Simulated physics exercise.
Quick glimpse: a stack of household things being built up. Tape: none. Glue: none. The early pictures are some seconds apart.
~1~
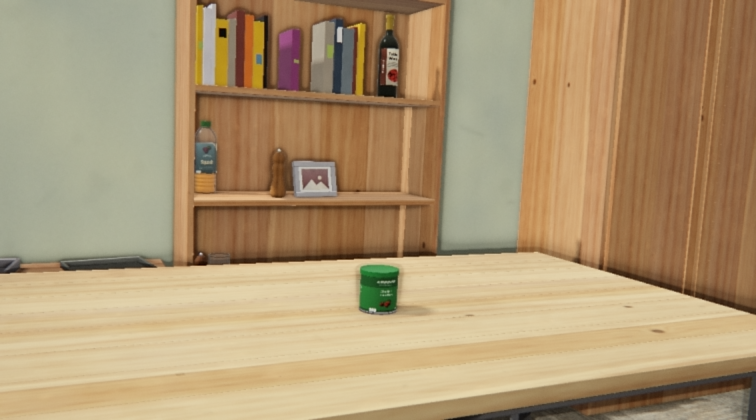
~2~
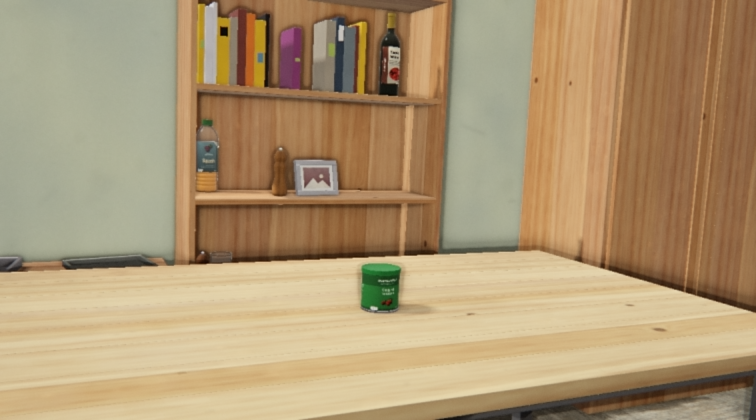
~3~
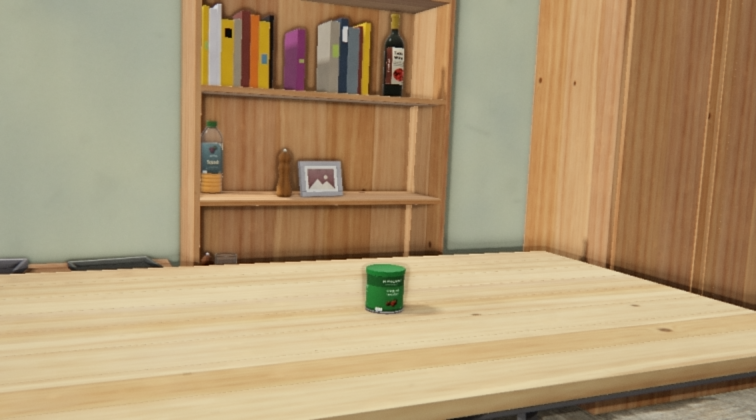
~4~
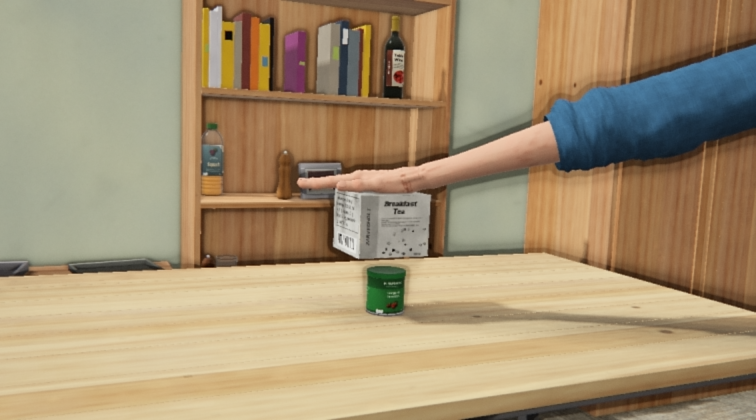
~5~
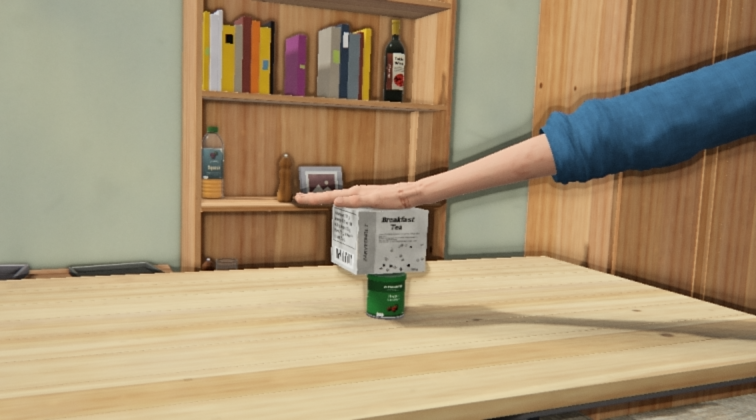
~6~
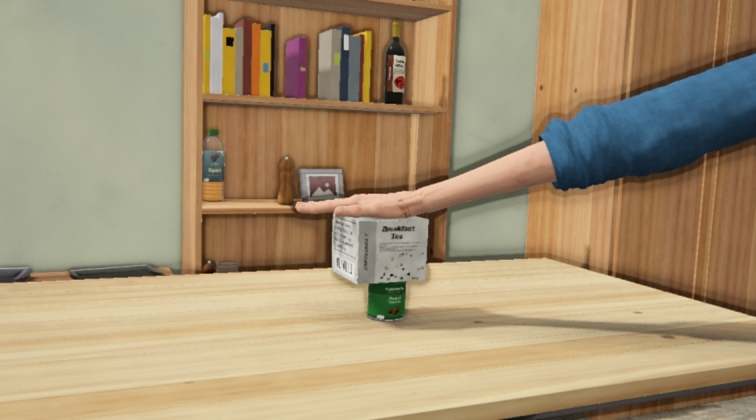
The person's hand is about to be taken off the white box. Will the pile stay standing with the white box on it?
My guess is the pile will stay put.
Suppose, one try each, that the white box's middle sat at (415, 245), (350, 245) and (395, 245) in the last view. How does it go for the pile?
Result per try: First toppled, second toppled, third still standing.
Then, 0.20 s past the last view, nothing moves.
Then, 0.50 s past the last view, white box resting near (379, 246).
Finally, both still in place. Final places as the last picture's camera would see them, white box near (379, 246). The pile stays up.
